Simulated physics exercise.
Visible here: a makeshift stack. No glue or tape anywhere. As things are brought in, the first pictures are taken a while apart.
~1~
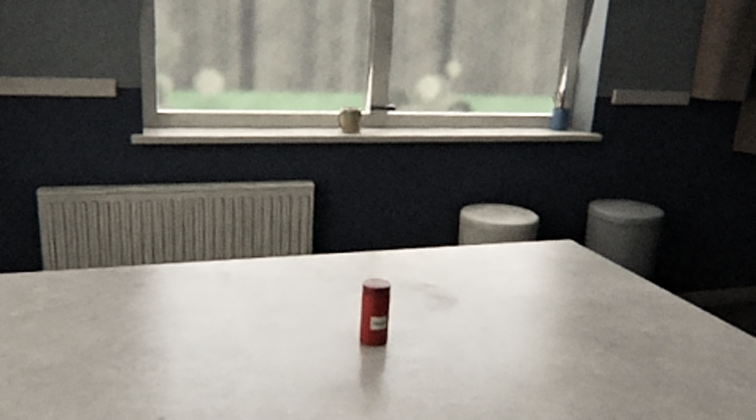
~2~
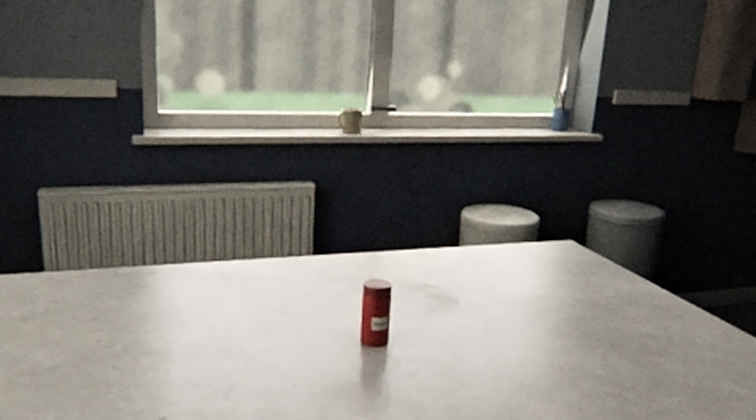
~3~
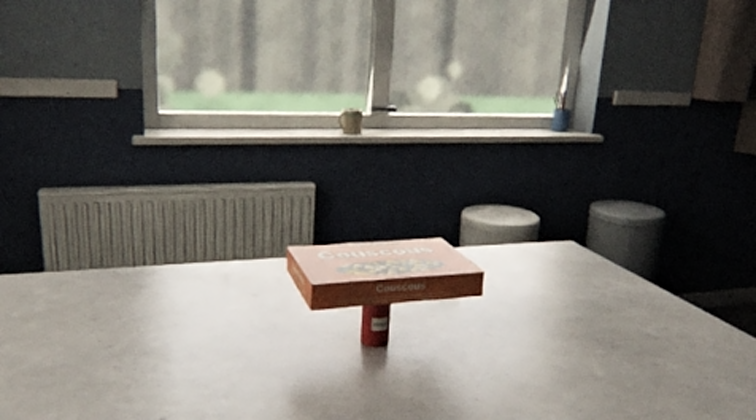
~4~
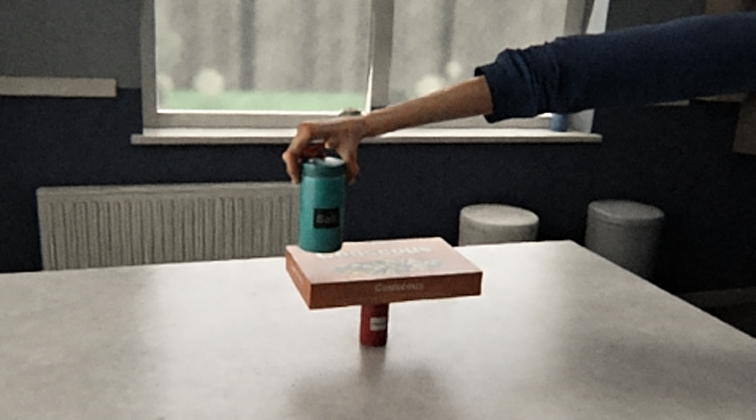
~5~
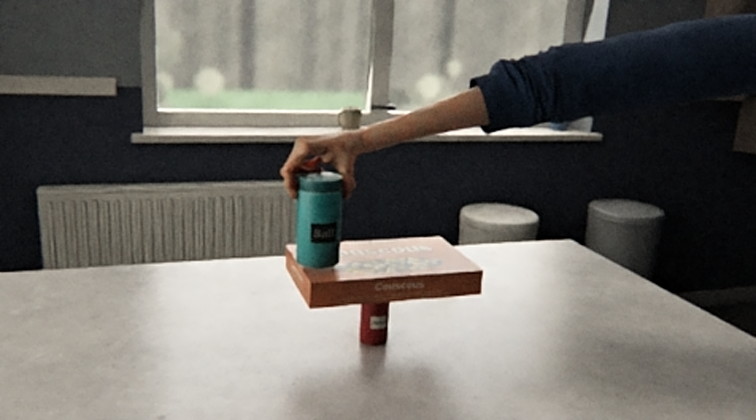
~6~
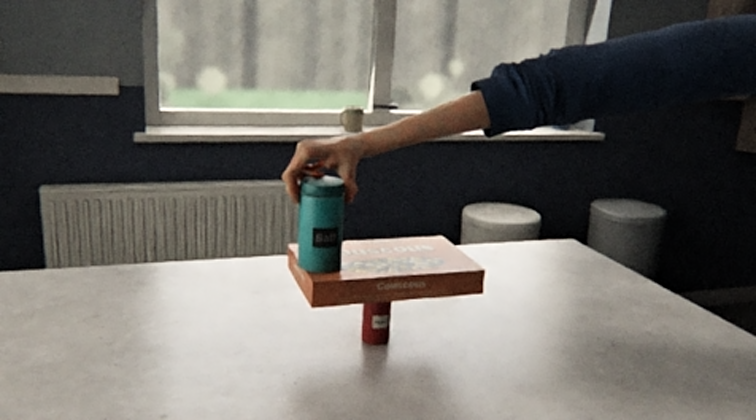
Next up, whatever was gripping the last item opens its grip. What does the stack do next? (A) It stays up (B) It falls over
It falls over (B).
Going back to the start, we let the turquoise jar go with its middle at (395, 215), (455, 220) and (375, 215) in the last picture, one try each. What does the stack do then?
Try 1: Stands; try 2: Topples; try 3: Stands.
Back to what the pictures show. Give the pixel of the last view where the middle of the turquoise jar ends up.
End position in the final view: Approximately (211, 308).
Then, 0.30 s later than the last frame, turquoise jar now fallen; orange packet tilted by 41°.
Then, 0.80 s later than the last frame, orange packet on its side.
Then, 1.30 s later than the last frame, orange packet now fallen; red shaker tilted by 67°.
Then, 1.60 s later than the last frame, red shaker on its side.
When it is over, fallen, orange packet and turquoise jar; lying over in the stack, red shaker. End places, in pixels of the last picture, turquoise jar near (211, 308). The stack comes apart.
